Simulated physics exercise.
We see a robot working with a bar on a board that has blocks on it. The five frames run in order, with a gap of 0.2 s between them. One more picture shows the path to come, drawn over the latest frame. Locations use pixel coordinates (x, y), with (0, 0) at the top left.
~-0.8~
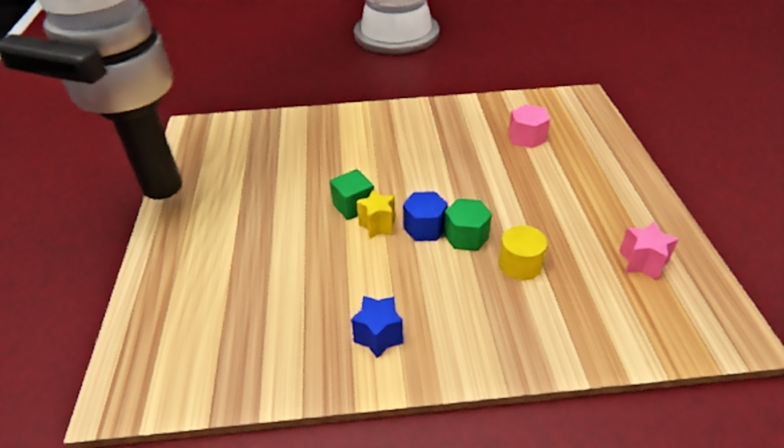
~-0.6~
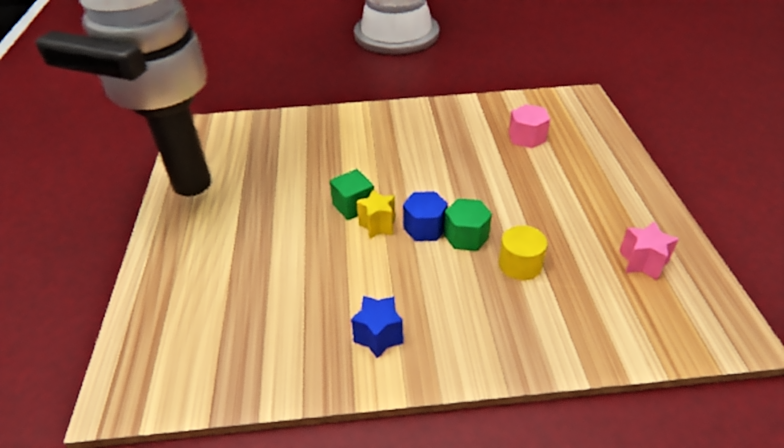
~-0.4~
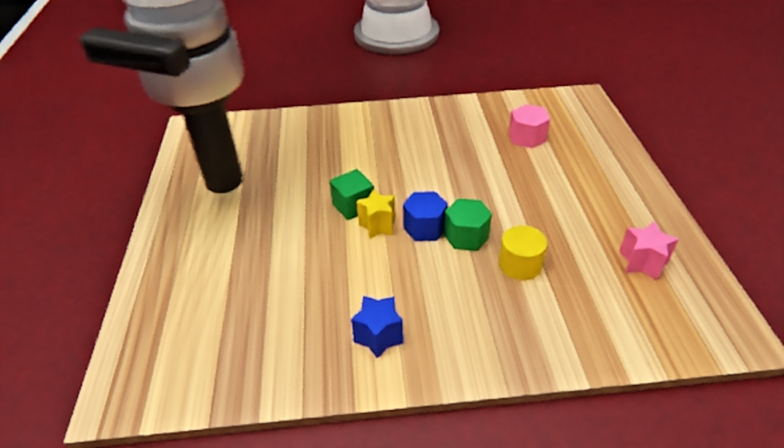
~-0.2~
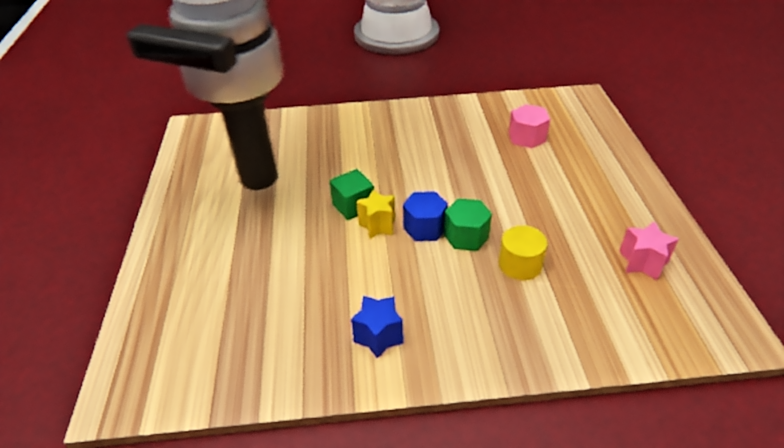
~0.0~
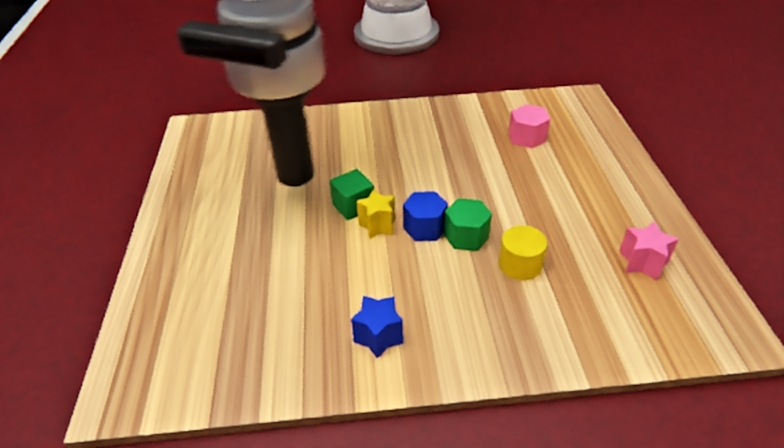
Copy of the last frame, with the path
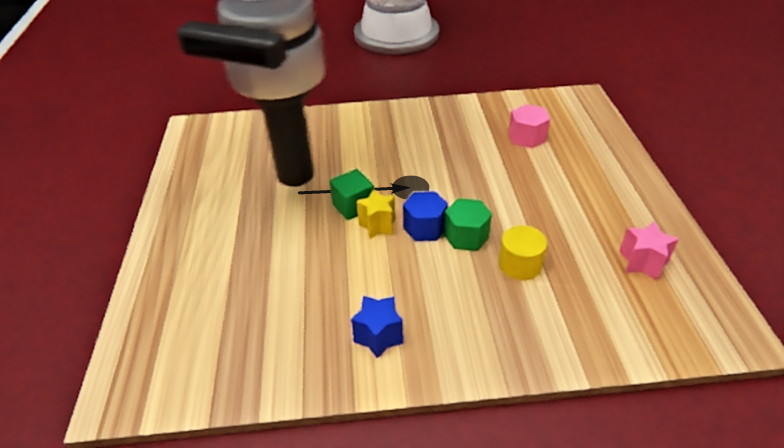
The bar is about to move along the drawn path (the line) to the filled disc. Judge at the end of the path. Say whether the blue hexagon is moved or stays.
Once the bar is done, the blue hexagon remains in the old spot.
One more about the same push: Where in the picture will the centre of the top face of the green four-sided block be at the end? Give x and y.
It will likely be found at (383, 189).
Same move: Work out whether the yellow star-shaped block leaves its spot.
Moved off its spot.
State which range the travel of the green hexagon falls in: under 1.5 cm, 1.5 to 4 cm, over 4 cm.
The shift is below 1.5 cm.
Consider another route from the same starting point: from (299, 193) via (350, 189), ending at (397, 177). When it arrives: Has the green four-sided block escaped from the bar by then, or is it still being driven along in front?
The bar will have lost it.
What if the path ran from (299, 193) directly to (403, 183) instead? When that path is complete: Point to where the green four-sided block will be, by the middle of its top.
So, by the moment the path ends, you'll find the top centre of the green four-sided block at (374, 186).
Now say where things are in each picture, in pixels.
Bar's lower end at (164, 189); green four-sided block at (351, 182); yellow star-shaped block at (377, 202); blue hexagon at (426, 204); green hexagon at (468, 212), in the first frame.
Bar at (193, 186); blocks still, in the second frame.
Bar at (225, 183); blocks still, in the third frame.
Bar at (259, 179); blocks still, in the fourth frame.
Bar at (296, 176); green four-sided block at (351, 182); yellow star-shaped block at (377, 202); blue hexagon at (426, 204); green hexagon at (468, 212), in the fifth frame.
Drawn move, straight from (299, 193) to (411, 187).
On the path given first. One third of the way, bar at (335, 175); green four-sided block at (357, 185).
Two thirds of the way, bar at (373, 173); green four-sided block at (380, 188), turned 20° clockwise; yellow star-shaped block at (385, 211), turned 35° clockwise.
At the end, bar at (410, 171); green four-sided block at (383, 189), turned 25° clockwise; yellow star-shaped block at (385, 212), turned 40° clockwise; blue hexagon still; green hexagon still.
